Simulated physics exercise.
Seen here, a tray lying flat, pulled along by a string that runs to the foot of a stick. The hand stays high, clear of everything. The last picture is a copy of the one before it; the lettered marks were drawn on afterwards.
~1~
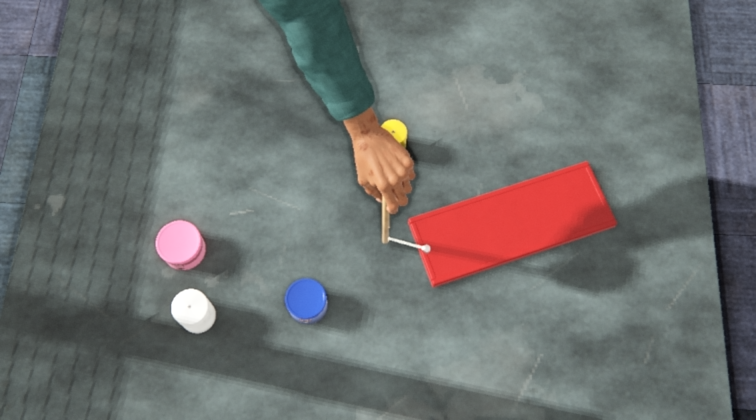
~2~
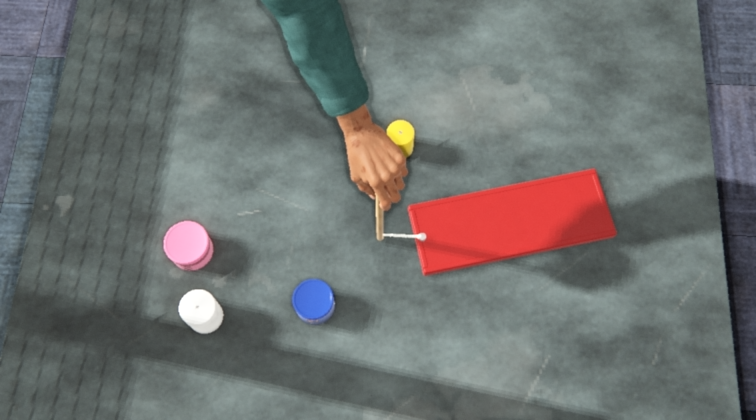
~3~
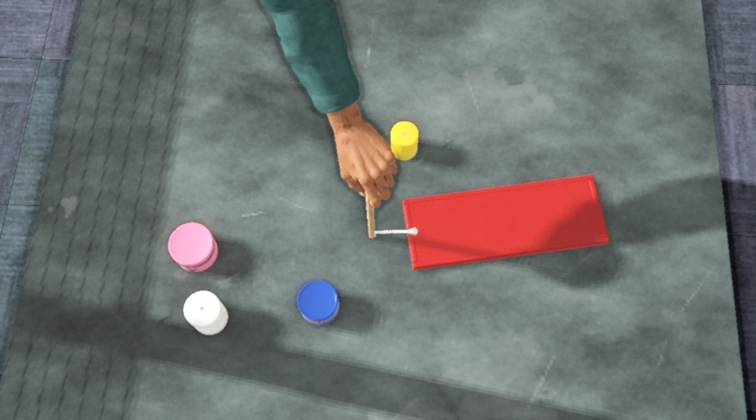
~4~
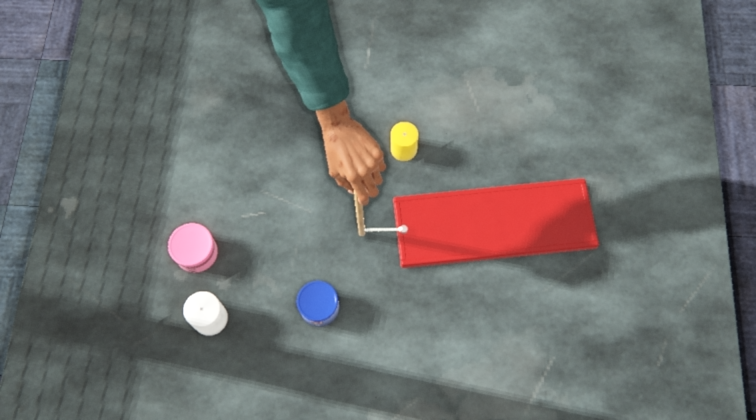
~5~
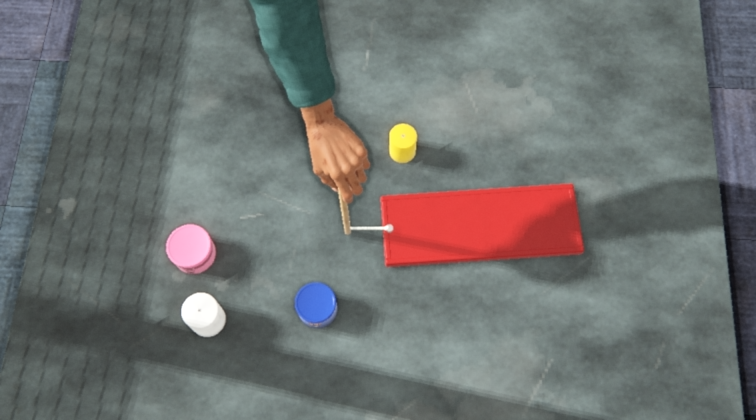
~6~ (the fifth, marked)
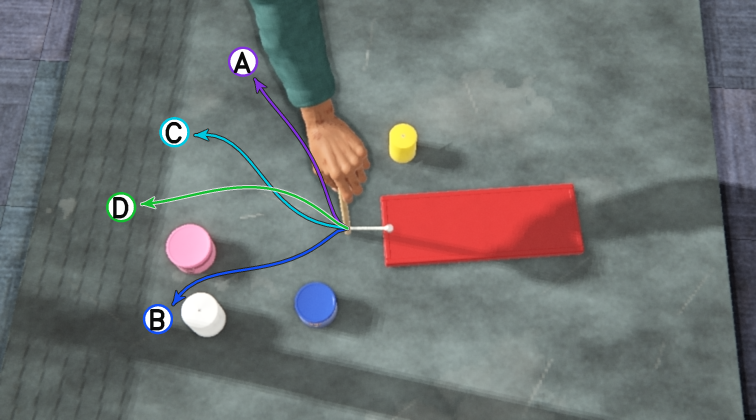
A red tray lying flat, tied by a short white string to the foot of a stick held in a hand, first straightens from its slight tilt. It then slides a little way left as the hand draws the stick left, while the yellow candle and the blue, pink and white containers stay standing around it.
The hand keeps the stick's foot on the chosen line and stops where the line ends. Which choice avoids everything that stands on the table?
Path C.
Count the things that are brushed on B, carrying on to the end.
Three.
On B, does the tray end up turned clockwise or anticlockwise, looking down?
Anticlockwise.
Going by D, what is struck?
The pink tub.
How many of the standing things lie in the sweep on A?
It touches one.
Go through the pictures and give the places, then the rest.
In the first picture, blue tub (307, 302); yellow candle (393, 140); pink tub (182, 246).
In the second picture, red tray (512, 219); blue tub (314, 303).
In the third picture, red tray (505, 220); pink tub (194, 248).
In the fourth picture, red tray (495, 221); blue tub (319, 304).
In the fifth picture, red tray (482, 223); pink tub (192, 250); white tin (204, 315); blue tub (317, 306).
On the marked copy, A from (347, 228) via (303, 144) to (255, 79); B from (347, 228) via (261, 267) to (173, 305); C from (347, 228) via (264, 179) to (195, 135); D from (347, 228) via (246, 187) to (142, 204).
Taking C. A third of the way, foot of the stick (283, 201), middle of the tray (415, 218).
Two thirds of the way, foot of the stick (241, 153), middle of the tray (360, 198).
When it is over, foot of the stick (188, 138), middle of the tray (307, 177); nothing has been touched.
As for the rest, A meets the yellow candle; B meets the blue tub, pink tub and white tin; D meets the pink tub.
